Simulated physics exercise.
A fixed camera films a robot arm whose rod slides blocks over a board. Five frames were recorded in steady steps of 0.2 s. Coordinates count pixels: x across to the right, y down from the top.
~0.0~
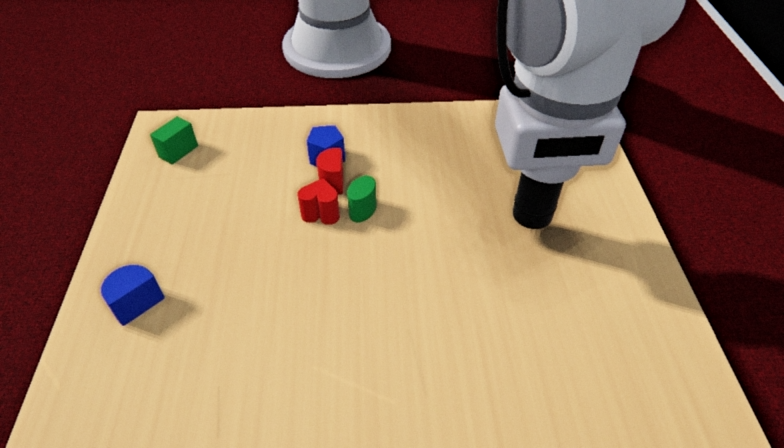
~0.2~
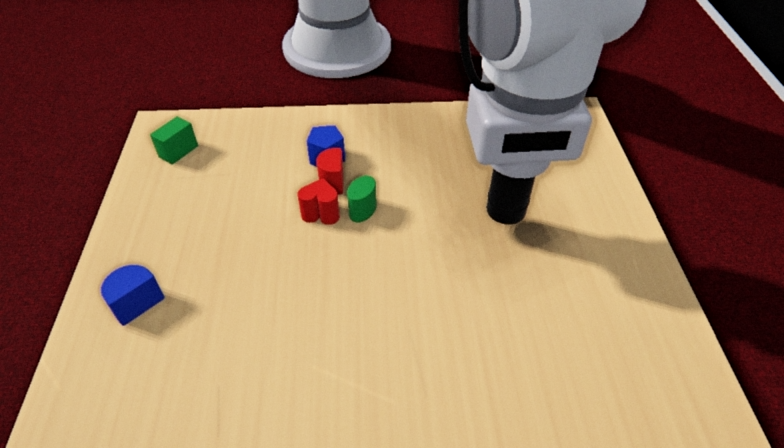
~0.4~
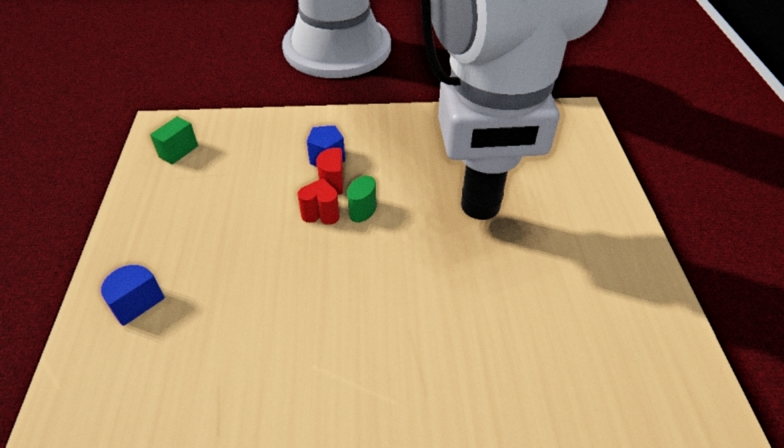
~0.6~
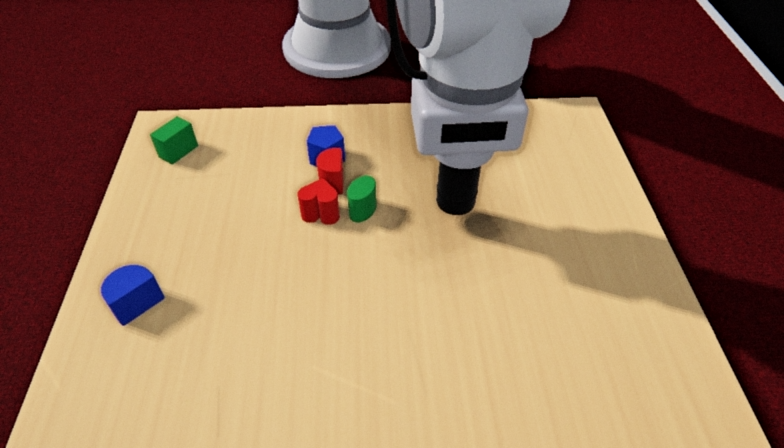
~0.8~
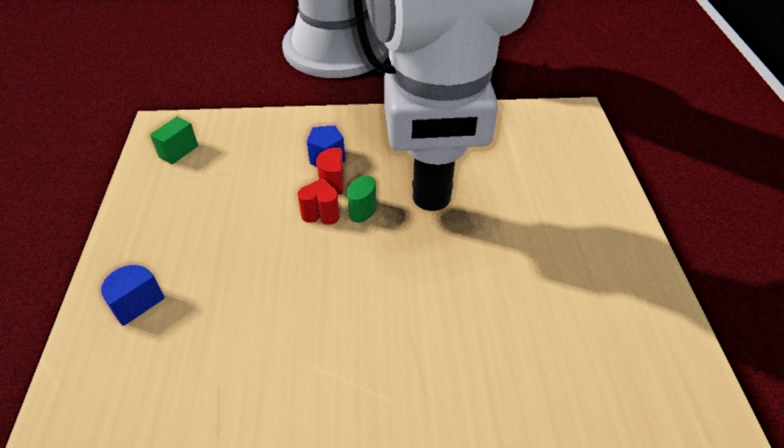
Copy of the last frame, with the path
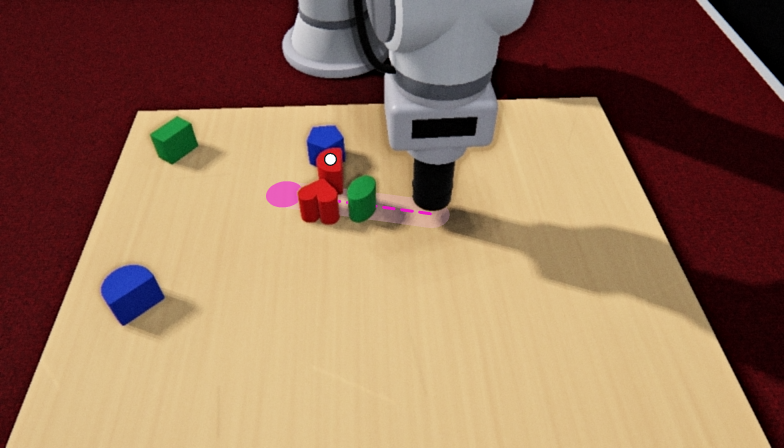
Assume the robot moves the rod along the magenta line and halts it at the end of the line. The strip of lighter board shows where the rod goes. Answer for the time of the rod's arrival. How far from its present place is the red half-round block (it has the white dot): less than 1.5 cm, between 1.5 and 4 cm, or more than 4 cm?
The distance will be 1.5 to 4 cm.
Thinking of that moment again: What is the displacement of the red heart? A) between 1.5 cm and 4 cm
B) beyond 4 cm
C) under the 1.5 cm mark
B
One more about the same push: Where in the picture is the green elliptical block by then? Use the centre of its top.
In the picture, that point is around (253, 189).
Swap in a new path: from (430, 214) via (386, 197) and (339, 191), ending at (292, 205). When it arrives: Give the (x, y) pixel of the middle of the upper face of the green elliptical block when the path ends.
It ends at (332, 191).
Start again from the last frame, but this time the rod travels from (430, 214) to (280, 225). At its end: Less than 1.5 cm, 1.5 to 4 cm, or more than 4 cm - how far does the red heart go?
The displacement of the red heart is above 4 cm.
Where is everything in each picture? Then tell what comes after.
The first picture shows rod tip (532, 216); block tops, red heart (318, 191); blue five-sided block (325, 135); red half-round block (330, 159); green elliptical block (362, 187).
The second picture shows rod (506, 211); blocks unchanged.
The third picture shows rod (480, 207); blocks unchanged.
The fourth picture shows rod (456, 203); blocks unchanged.
The fifth picture shows rod (432, 199); red heart (318, 191); blue five-sided block (325, 135); red half-round block (330, 159); green elliptical block (362, 187).
Path on the board, in a line from (430, 214) to (285, 194); the dot is on the red half-round block.
On the path given first. One third of the way, rod (380, 192); green elliptical block (348, 187), turned 20° anticlockwise.
Two thirds of the way, rod (330, 185); red heart (277, 201); blue five-sided block (324, 131); red half-round block (318, 154), turned 30° clockwise; green elliptical block (299, 188), turned 70° anticlockwise.
At the end, rod (282, 179); red heart (252, 209), turned 55° anticlockwise; blue five-sided block (324, 131); red half-round block (306, 153), turned 100° clockwise; green elliptical block (253, 189), turned 120° anticlockwise.
